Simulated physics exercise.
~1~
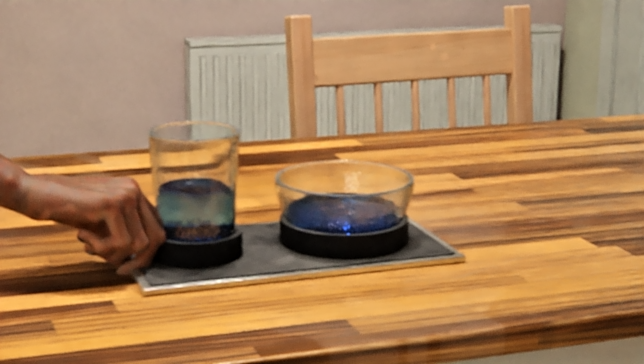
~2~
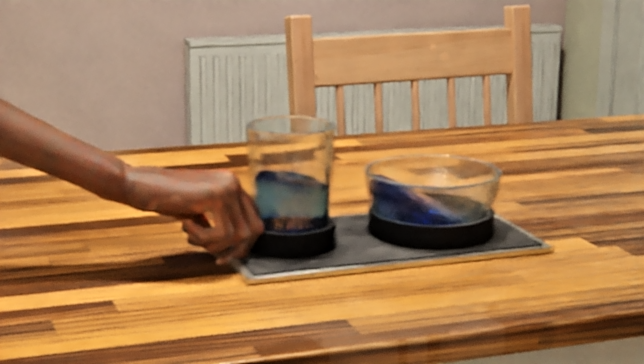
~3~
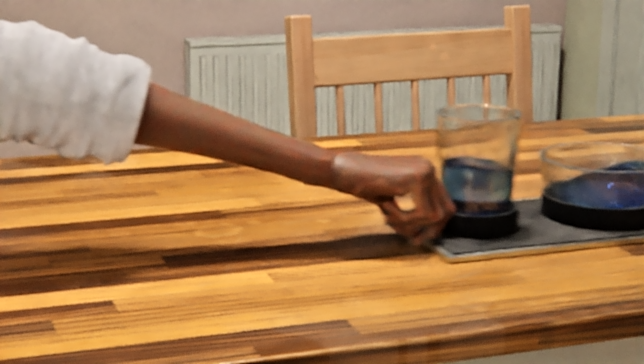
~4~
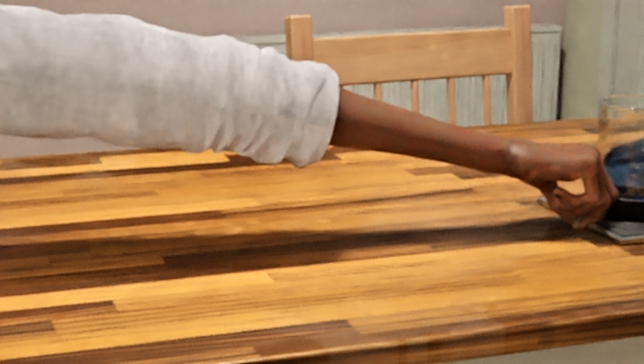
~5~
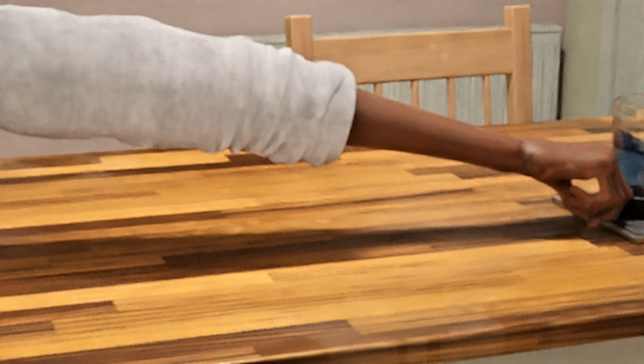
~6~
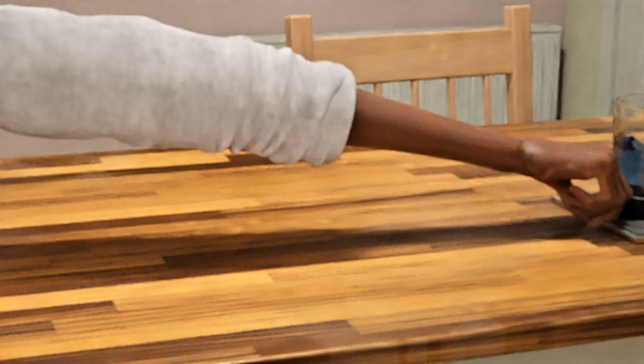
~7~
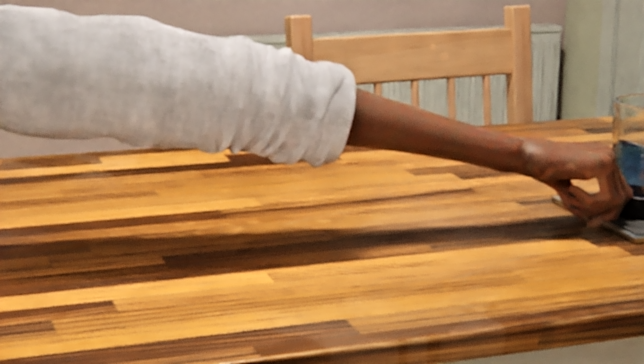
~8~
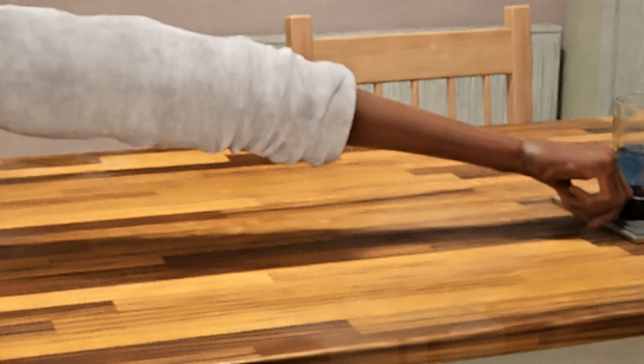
The video shows a hand pushing a dark tray carrying a glass tumbler and a glass bowl, both holding bluish liquid, rightward across a striped wooden table until the bowl leaves view and the tumbler rests partly visible at the right edge, the hand still beside it.
